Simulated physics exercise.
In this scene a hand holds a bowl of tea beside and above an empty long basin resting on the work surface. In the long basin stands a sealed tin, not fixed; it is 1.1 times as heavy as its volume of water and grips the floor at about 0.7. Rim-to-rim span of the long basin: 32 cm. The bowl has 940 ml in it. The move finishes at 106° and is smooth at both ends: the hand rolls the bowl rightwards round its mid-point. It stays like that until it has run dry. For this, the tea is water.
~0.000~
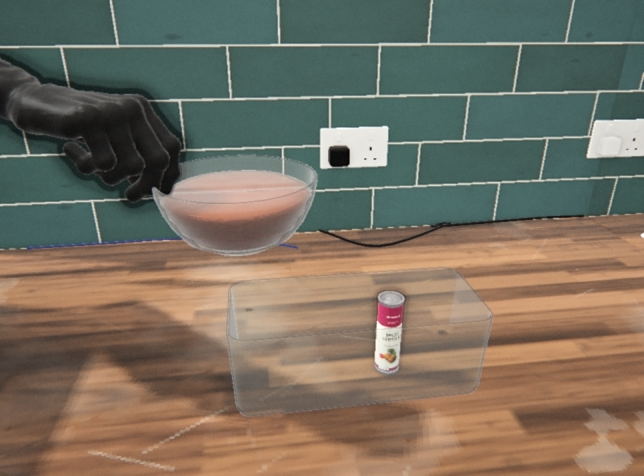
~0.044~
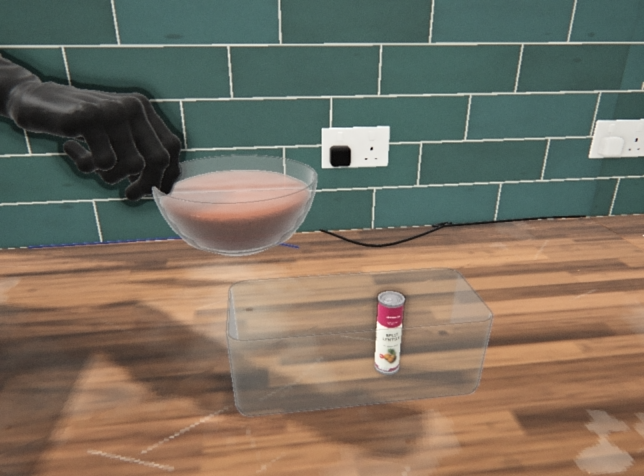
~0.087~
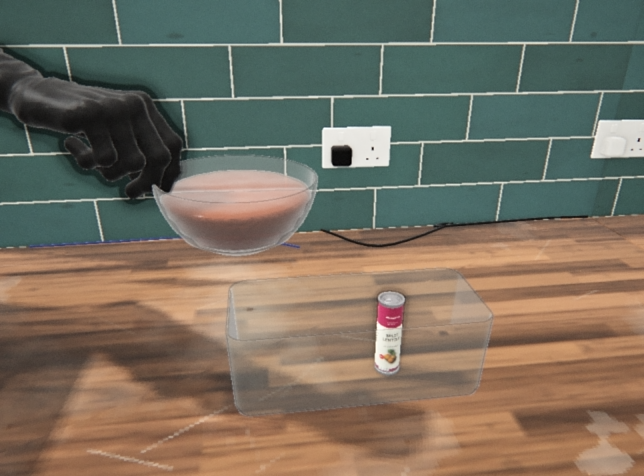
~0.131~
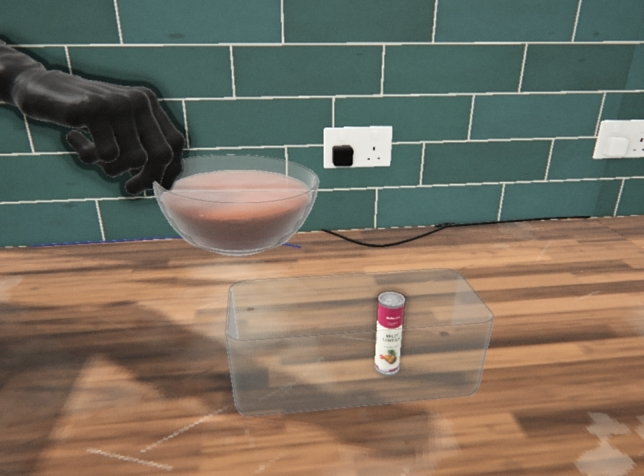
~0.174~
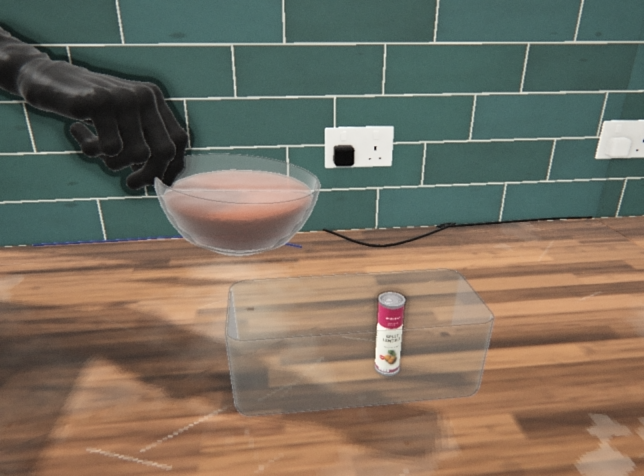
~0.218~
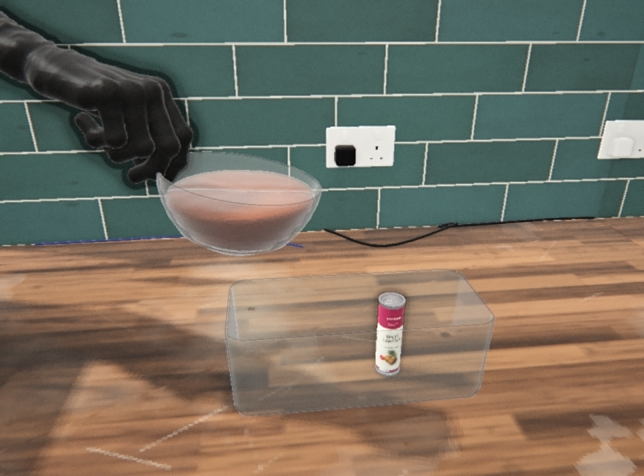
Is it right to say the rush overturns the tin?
Upright.
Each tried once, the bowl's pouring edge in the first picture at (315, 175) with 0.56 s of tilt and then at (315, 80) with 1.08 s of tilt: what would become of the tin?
First it tips over; then it stays on its base.
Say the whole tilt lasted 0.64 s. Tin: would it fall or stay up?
Well, the tin simply tips.
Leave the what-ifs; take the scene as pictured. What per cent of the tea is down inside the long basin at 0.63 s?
At that time the basin holds about 18 per cent of the liquid.
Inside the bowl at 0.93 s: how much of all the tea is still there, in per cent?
Some 1 per cent.
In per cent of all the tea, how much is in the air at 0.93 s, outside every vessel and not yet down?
Near 4 percent.
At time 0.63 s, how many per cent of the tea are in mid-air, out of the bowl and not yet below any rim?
Around 38 in a hundred.
After 0.63 s the tilt is 66° and 44 per cent is still to pour; the tin stands where it began.
After 0.93 s the tilt is 101° and 1 per cent is still to pour; the tin stands where it began.
After 1.24 s the tilt is 106° and 0 per cent is still to pour; the tin stands where it began.
After 1.58 s the tilt is 106° and 0 per cent is still to pour; the tin stands where it began.
In the end the tin stands where it began.
